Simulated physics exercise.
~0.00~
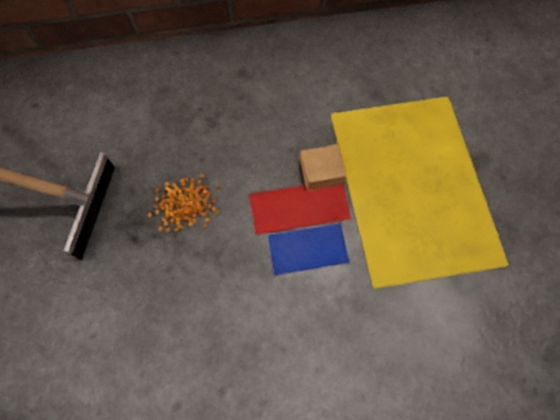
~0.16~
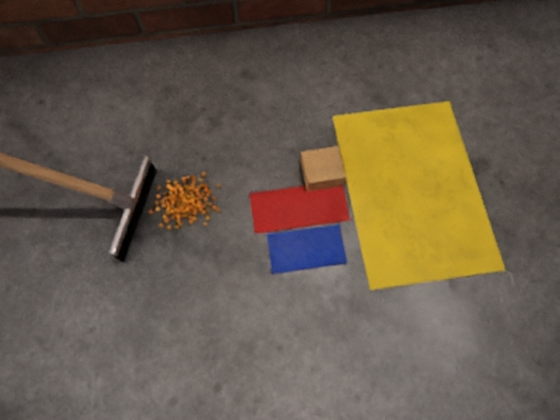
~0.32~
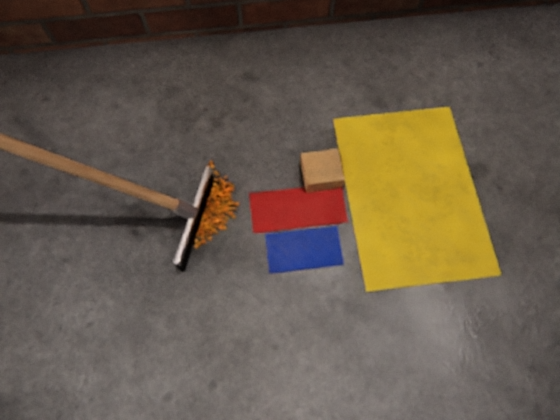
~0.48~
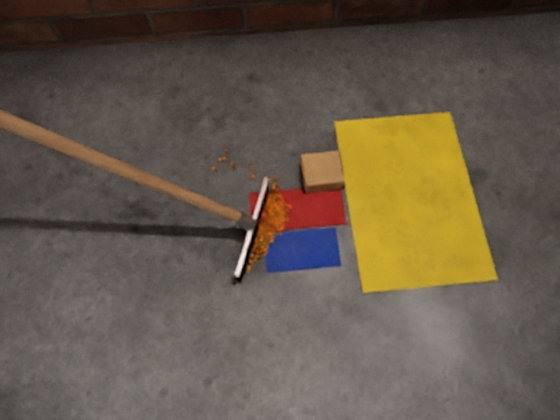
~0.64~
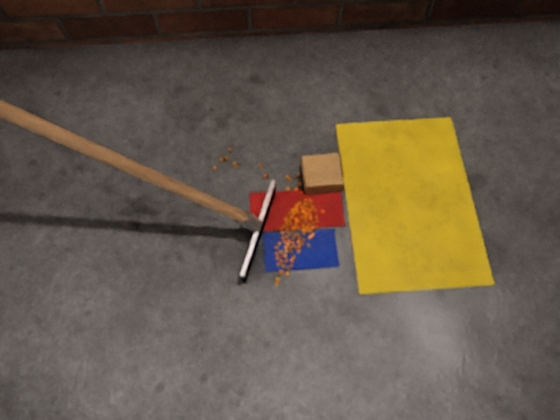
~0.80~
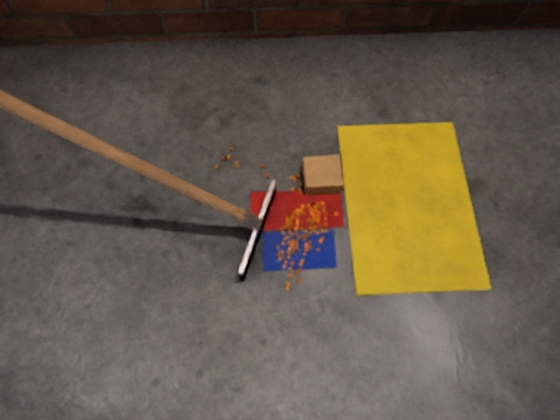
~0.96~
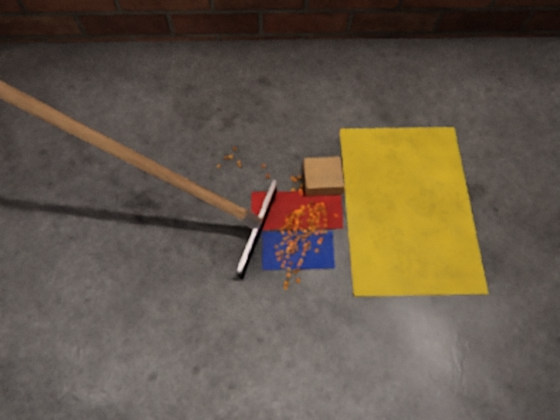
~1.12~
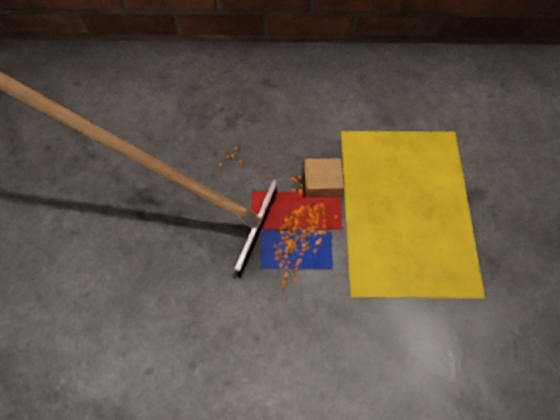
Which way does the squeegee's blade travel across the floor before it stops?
The blade travels to the right, pushing the orange kernels toward the red and blue mats.
On a rough grey concrete floor beside a brick wall, seen from above by a slowly drifting camera, a wooden-handled squeegee lies left of a loose pile of orange kernels. Ahead are a red mat, a blue mat just below it, a tan block and a large yellow mat at the right. The squeegee slides right, reaches the pile and pushes it toward the mats, leaving a few bits behind. It halts at the left edge of the red and blue mats, while the kernels spread a little further. They come to rest mostly across those two mats, with some on bare floor and none on the yellow.
